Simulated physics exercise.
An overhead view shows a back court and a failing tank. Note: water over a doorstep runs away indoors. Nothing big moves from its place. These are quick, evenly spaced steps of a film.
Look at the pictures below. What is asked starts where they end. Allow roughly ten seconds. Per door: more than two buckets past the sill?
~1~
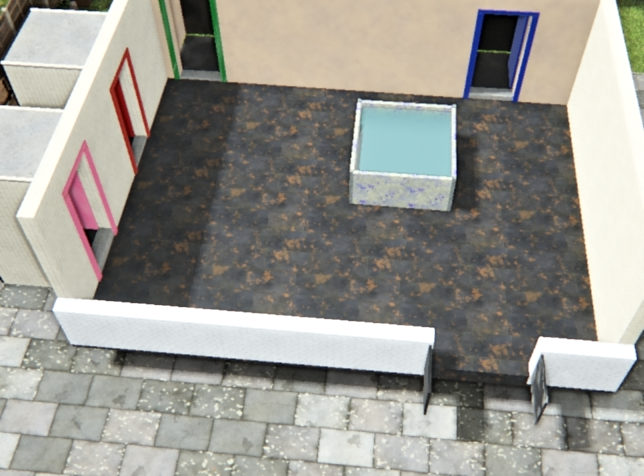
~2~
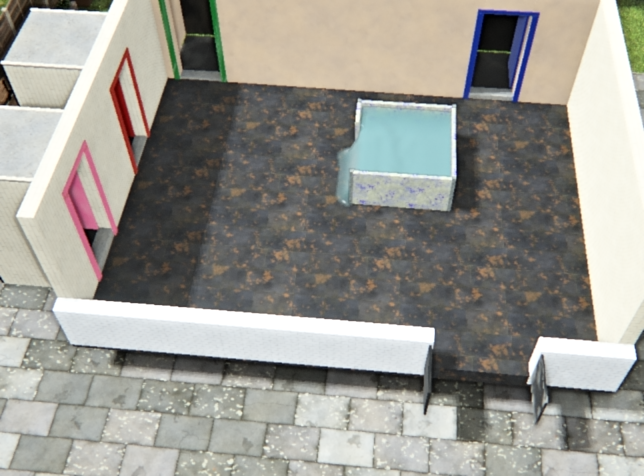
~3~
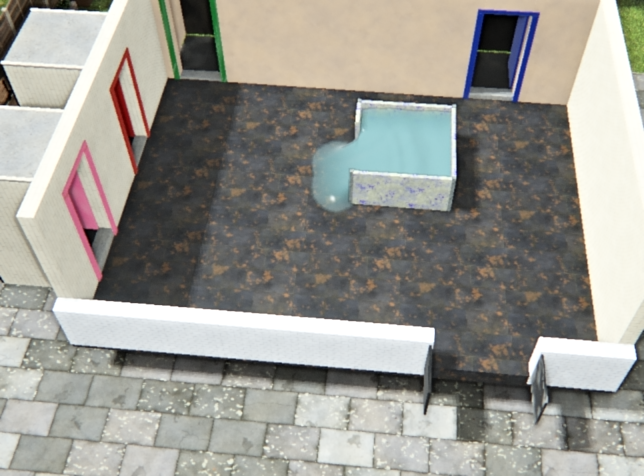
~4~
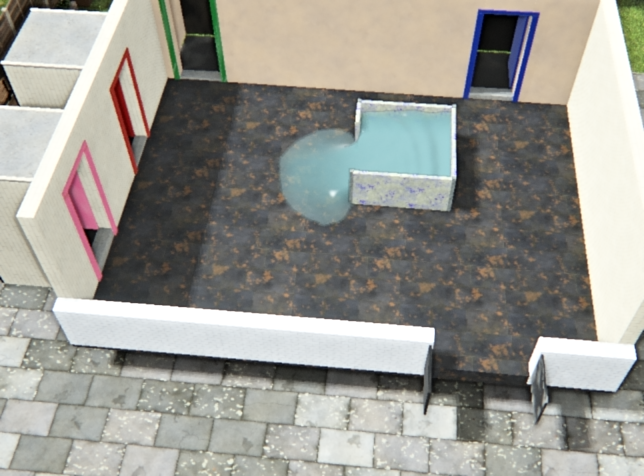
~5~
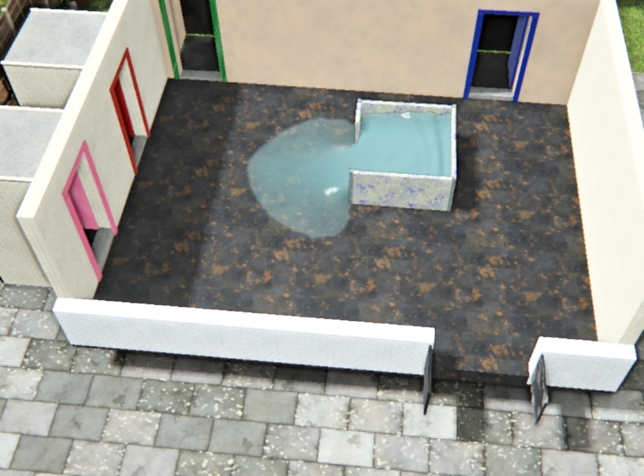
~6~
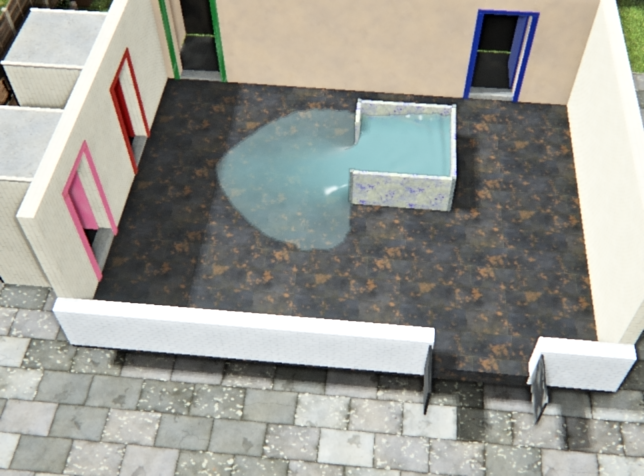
Pink door at or under, green door over, red door over, blue door at or under.
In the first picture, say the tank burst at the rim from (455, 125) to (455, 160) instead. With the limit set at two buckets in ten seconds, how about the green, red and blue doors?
Result - green door: Within bounds; red door: Within bounds; blue door: Within bounds.
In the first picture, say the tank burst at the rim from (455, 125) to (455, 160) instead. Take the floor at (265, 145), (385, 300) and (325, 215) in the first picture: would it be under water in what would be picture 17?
In the order you gave them, I get still bare, still bare, still bare.
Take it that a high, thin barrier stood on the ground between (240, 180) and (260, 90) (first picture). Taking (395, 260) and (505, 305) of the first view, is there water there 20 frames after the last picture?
As listed: Clear, free of water.
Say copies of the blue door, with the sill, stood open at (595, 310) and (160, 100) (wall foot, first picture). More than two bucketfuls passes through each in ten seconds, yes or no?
So the first doesn't reach it, and then the second tops it.
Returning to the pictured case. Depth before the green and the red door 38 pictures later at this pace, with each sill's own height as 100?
Approx. 130 % followed by 160 %.
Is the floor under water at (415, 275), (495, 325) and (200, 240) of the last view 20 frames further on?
Result, in that order: Not wetted / not wetted / wetted.
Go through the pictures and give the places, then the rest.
In the first frame, still water in the tank at (404, 141).
In the second frame, the front is at (349, 204), out from the gap at (356, 168).
In the third frame, the front is at (321, 150), out from the gap at (356, 168).
In the fourth frame, water pours out at (356, 169) and has run to (286, 157).
In the fifth frame, water pours out at (356, 169) and has run to (255, 159).
In the sixth frame, the front is at (221, 173), out from the gap at (356, 169).
A moment on, water covers 30 % of the floor; the pink door not reached, the green door not reached, the red door under two buckets in, the blue door not reached.
Next, water covers 45 % of the floor; the pink door wet at the sill, nothing in, the green door wet at the sill, nothing in, the red door far over two buckets in, the blue door not reached.
Then, water covers 45 % of the floor; the pink door wet at the sill, nothing in, the green door over two buckets in, the red door far over two buckets in, the blue door not reached.
Later, water covers 60 % of the floor; the pink door wet at the sill, nothing in, the green door over two buckets in, the red door far over two buckets in, the blue door not reached.
In the end, water covers 85 % of the floor; the pink door wet at the sill, nothing in, the green door over two buckets in, the red door far over two buckets in, the blue door wet at the sill, nothing in.
